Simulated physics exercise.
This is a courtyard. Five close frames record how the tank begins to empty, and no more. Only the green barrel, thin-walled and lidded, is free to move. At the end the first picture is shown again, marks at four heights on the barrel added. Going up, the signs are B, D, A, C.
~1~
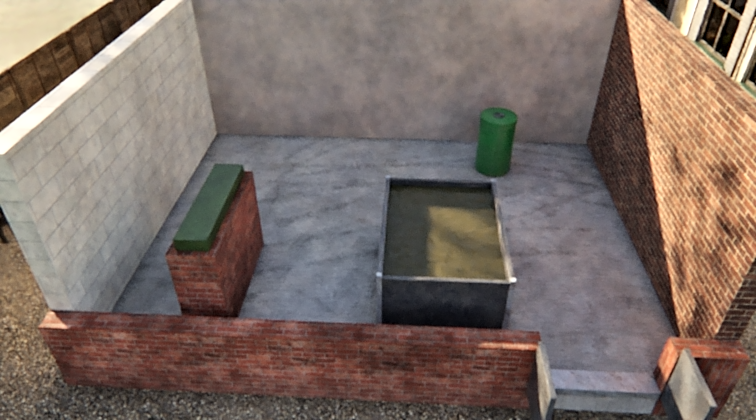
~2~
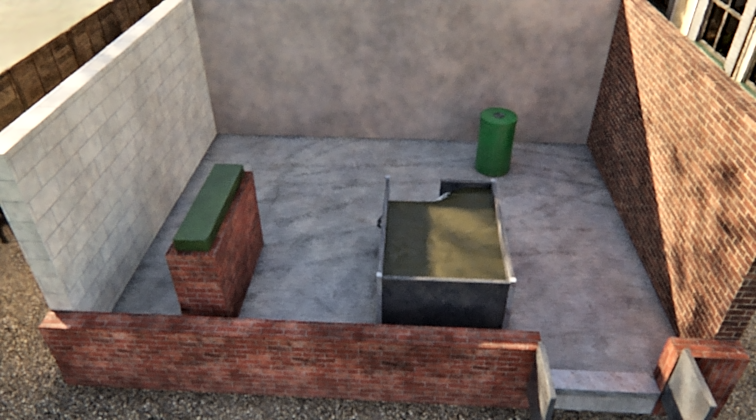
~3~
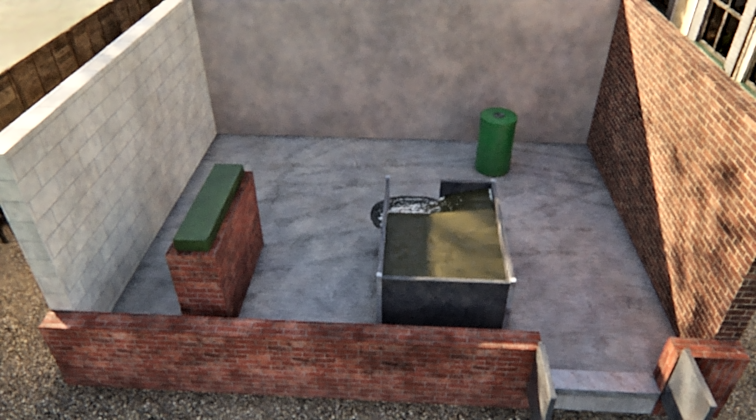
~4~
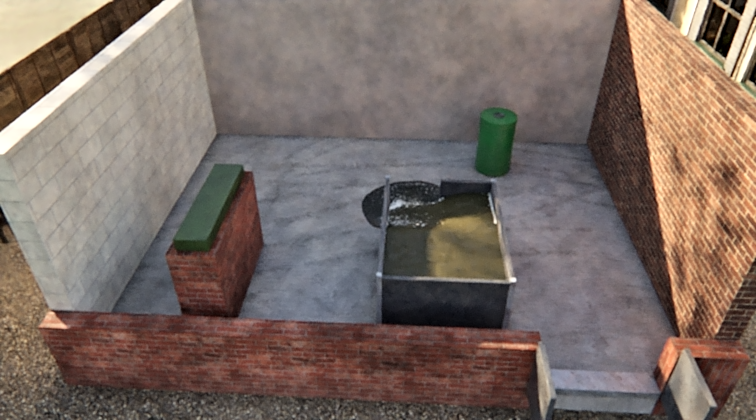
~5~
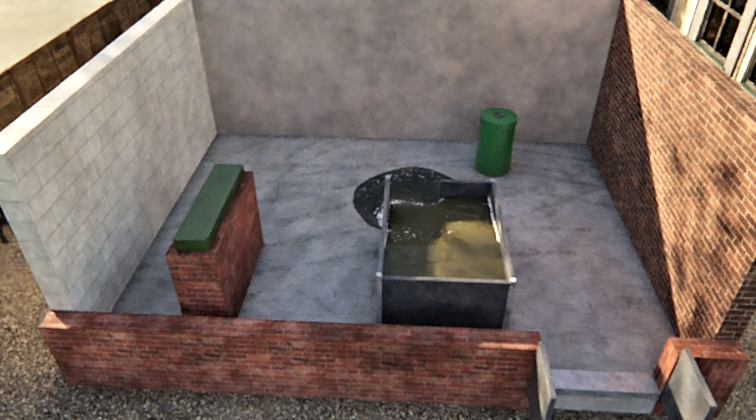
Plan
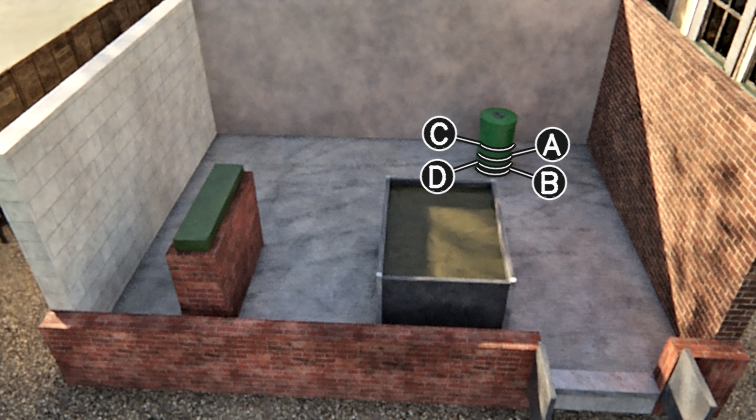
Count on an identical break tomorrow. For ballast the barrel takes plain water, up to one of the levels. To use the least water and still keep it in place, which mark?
Go for D.
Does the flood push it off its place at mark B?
Yes, that goes wrong.
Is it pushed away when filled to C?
No, not at all.
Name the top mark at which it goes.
It is B.
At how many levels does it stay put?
Three of them.
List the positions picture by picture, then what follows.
Lid of the green barrel at (499, 116); tank full, its middle at (442, 230); open gate at (603, 338), in the first picture.
Water covers 1 % of the ground, mostly out of sight from here, in the second picture.
Water covers 3 % of the ground, mostly out of sight from here, in the third picture.
Water covers 5 % of the ground, mostly out of sight from here, in the fourth picture.
Lid of the green barrel at (499, 116); 7 % of the ground under water, its edge towards the barrel at (423, 170), in the fifth picture.
In white, A at (496, 160); B at (494, 174); C at (498, 150); D at (495, 168); from the bottom up B, D, A, C.
With A, it does not move.
With B, it is pushed about 3 times its own width away.
With C, it does not move.
With D, it does not move.
